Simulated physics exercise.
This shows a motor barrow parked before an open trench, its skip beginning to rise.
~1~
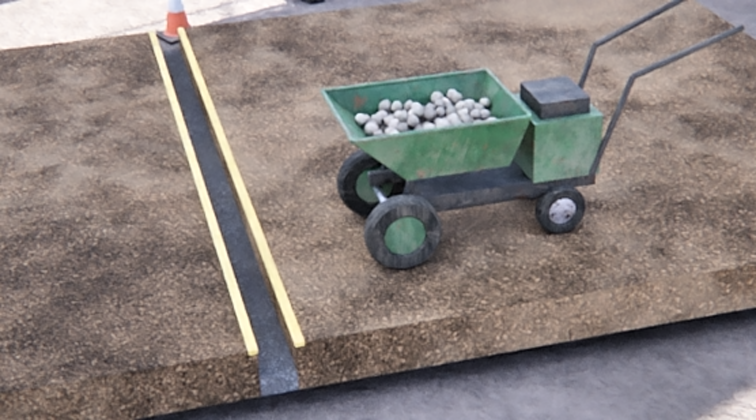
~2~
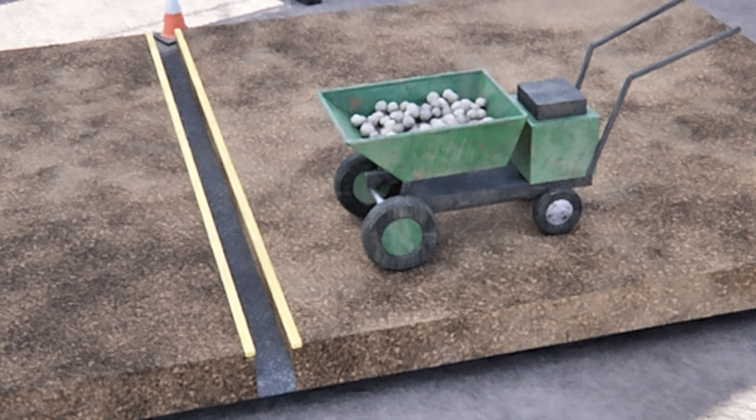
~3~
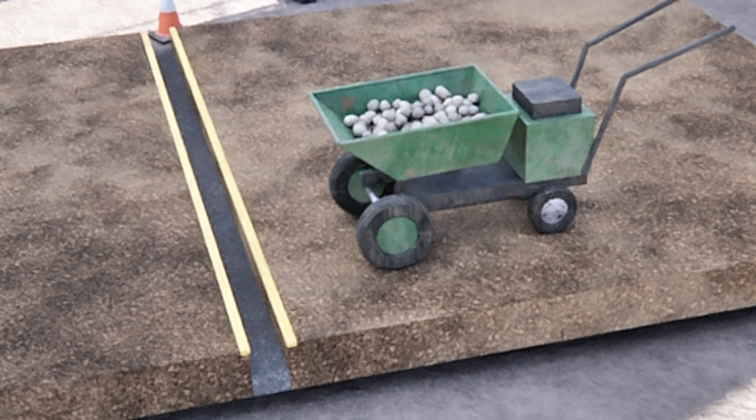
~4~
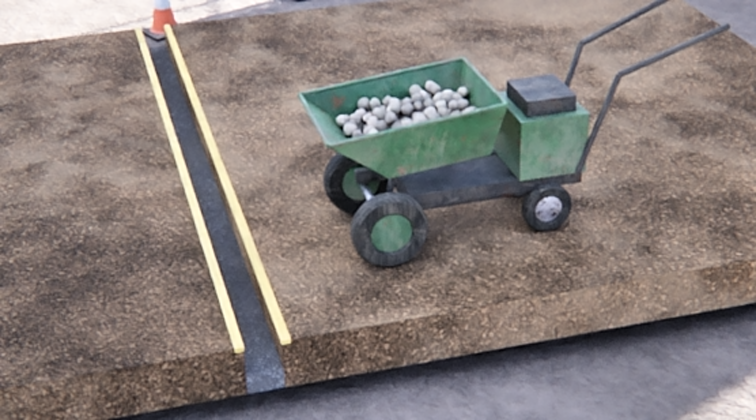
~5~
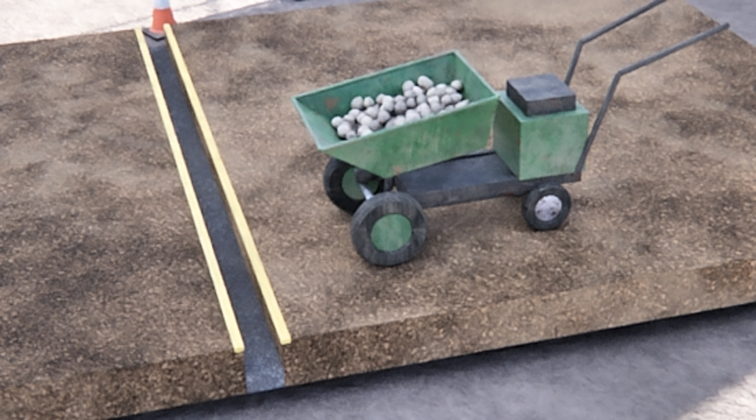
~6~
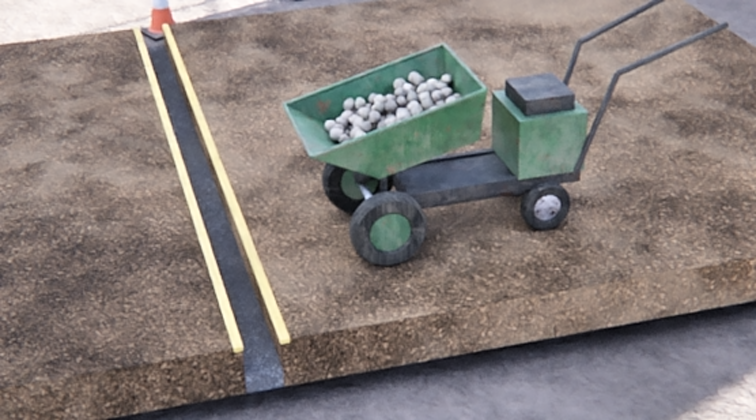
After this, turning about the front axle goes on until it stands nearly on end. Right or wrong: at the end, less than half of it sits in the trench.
Wrong.
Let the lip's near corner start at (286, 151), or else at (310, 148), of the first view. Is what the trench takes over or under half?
Try 1 - short of half; try 2 - short of half.
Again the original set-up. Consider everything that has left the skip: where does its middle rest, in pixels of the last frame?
The centre comes to rest close to (229, 258).
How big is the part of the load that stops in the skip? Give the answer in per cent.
Close to 5 per cent.
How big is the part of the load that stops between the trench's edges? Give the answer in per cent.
I'd put it at some 65 per cent.
Soon after the last picture, skip tipped well over; all in the skip.
A little later, skip tipped steeply; about two thirds in the skip; a stray few short of the trench; about a quarter in or heaped over the trench; a stray few beyond it; a stray few falling.
Later still, skip tipped right over; a small part in the skip; a small part short of the trench; about two thirds in or heaped over the trench; about a quarter beyond it.
At rest, skip tipped right over; a small part in the skip; a small part short of the trench; about two thirds in or heaped over the trench; about a quarter beyond it.
